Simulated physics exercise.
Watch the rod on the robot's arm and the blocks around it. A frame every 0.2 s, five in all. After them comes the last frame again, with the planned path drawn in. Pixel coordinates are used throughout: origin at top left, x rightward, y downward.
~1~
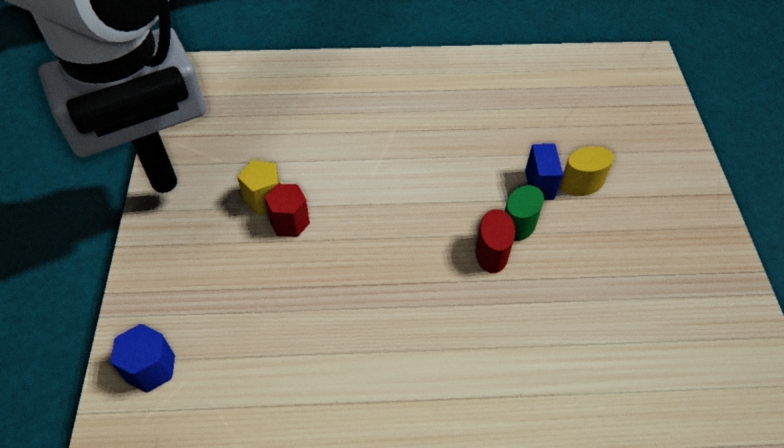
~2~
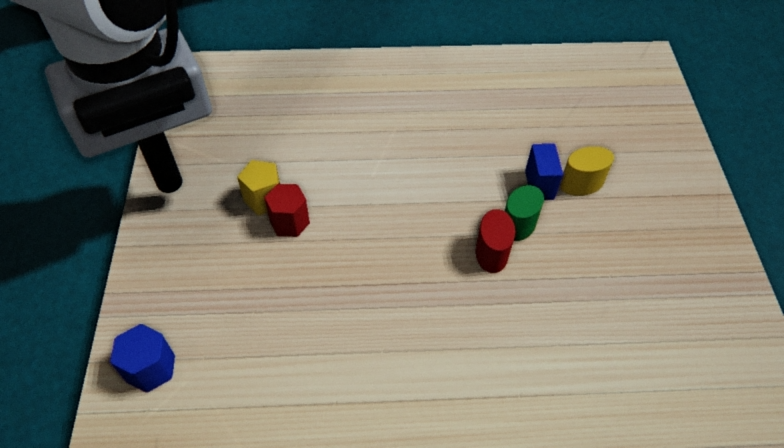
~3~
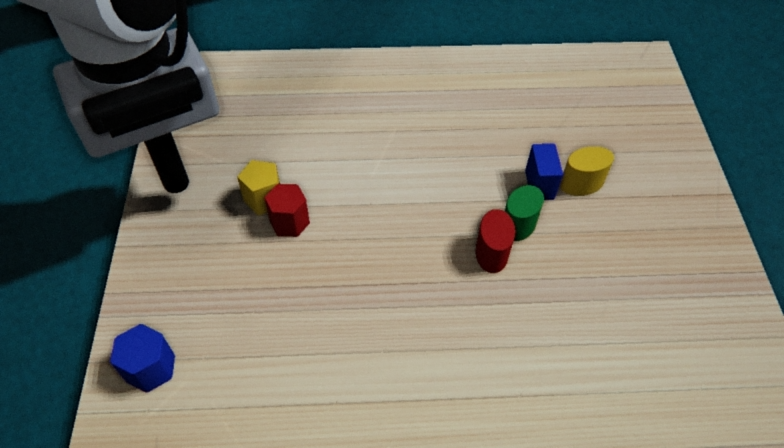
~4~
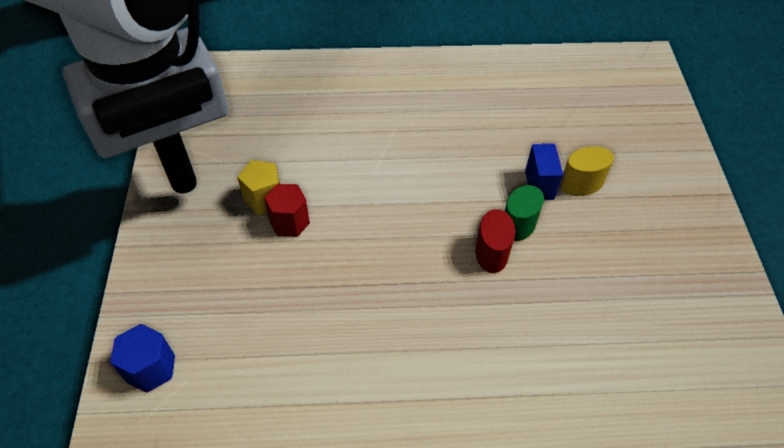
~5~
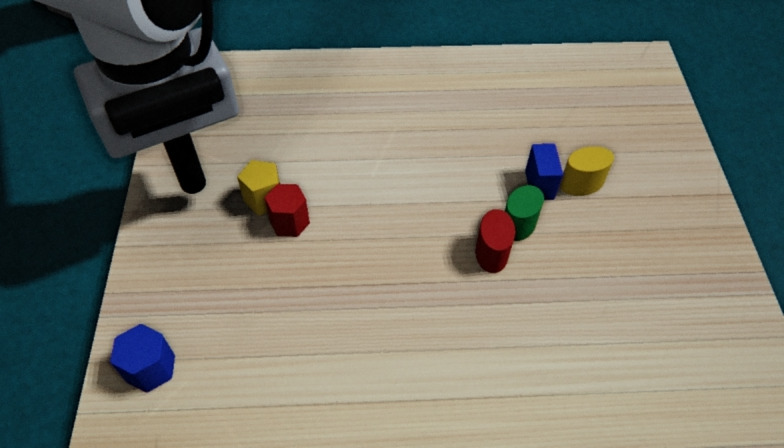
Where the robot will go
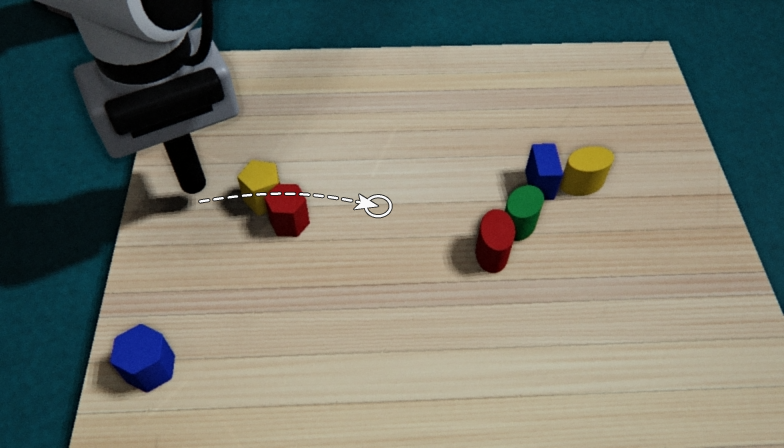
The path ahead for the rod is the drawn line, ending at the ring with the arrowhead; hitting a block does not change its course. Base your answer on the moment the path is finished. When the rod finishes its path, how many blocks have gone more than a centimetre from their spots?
A pair of blocks is moved.
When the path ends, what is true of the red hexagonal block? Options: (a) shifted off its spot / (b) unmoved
I'll go with a - shifted off its spot.
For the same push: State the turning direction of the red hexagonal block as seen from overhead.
From overhead, clockwise.
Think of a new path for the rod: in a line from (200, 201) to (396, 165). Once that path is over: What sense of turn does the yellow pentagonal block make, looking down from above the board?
Clockwise rotation.
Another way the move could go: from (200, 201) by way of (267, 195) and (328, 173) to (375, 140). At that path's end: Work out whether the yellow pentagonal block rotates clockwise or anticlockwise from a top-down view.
Rotates clockwise.
Path on the board, from (200, 201) over (290, 194) to (378, 206).
On the path given first. One third of the way, rod at (257, 178); yellow pentagonal block at (285, 174); red hexagonal block at (297, 200), turned 25° clockwise.
Two thirds of the way, rod at (319, 180); yellow pentagonal block at (345, 182); red hexagonal block at (315, 210), turned 65° clockwise.
At the end, rod at (378, 190); yellow pentagonal block at (401, 199), turned 30° clockwise; red hexagonal block at (315, 210), turned 65° clockwise.
